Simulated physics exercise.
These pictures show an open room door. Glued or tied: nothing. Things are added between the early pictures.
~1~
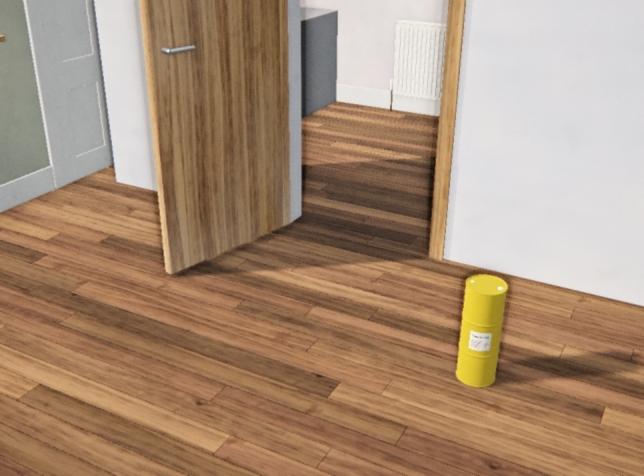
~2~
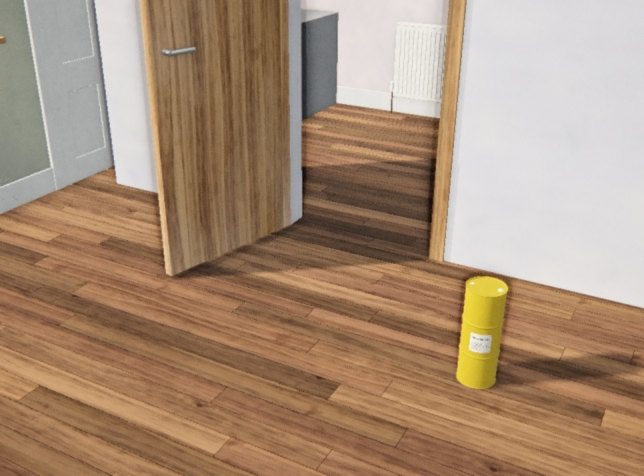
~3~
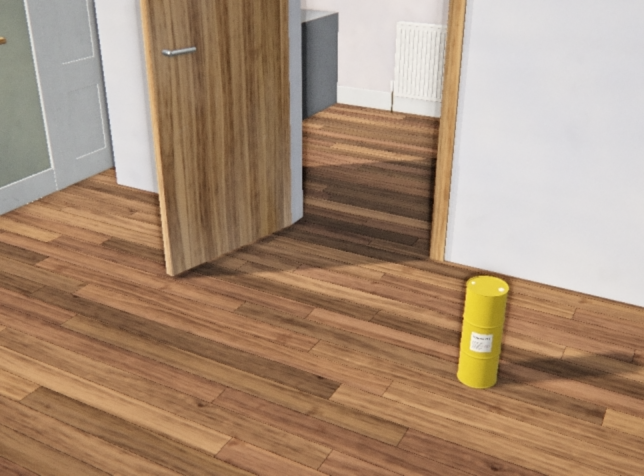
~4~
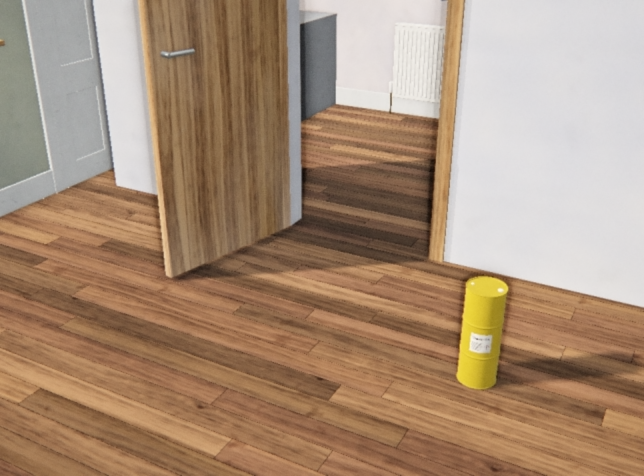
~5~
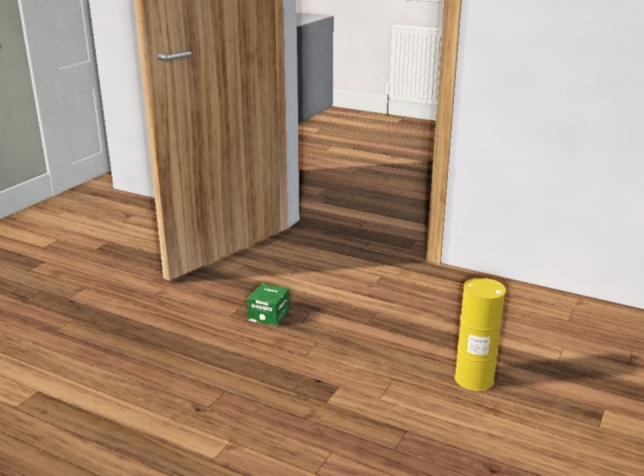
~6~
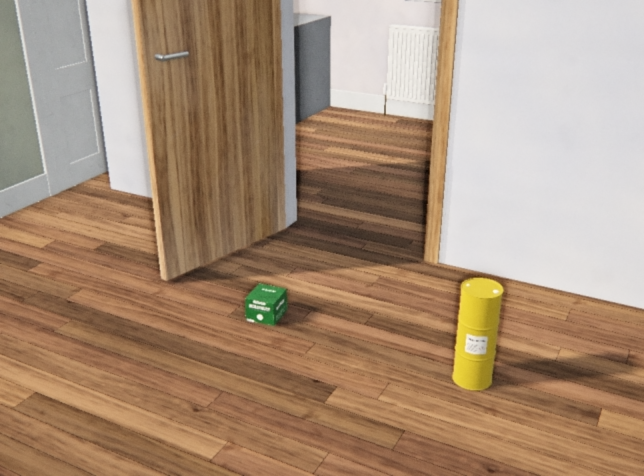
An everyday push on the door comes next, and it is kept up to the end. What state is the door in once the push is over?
Turns out the door touches the frame just fine.
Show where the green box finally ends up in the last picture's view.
End point in the final view: About (275, 307).
Then, 0.70 s past the last view, open by 83°.
Then, 1.00 s past the last view, open by 63°; green box displaced a little near (273, 306).
Then, 1.30 s past the last view, open by 41°; green box displaced a little near (275, 307).
Then, 1.70 s past the last view, open by 9°; green box displaced a little near (275, 307).
Finally, open by 0°; both still in place. Final places as the last picture's camera would see them, green box near (275, 307).
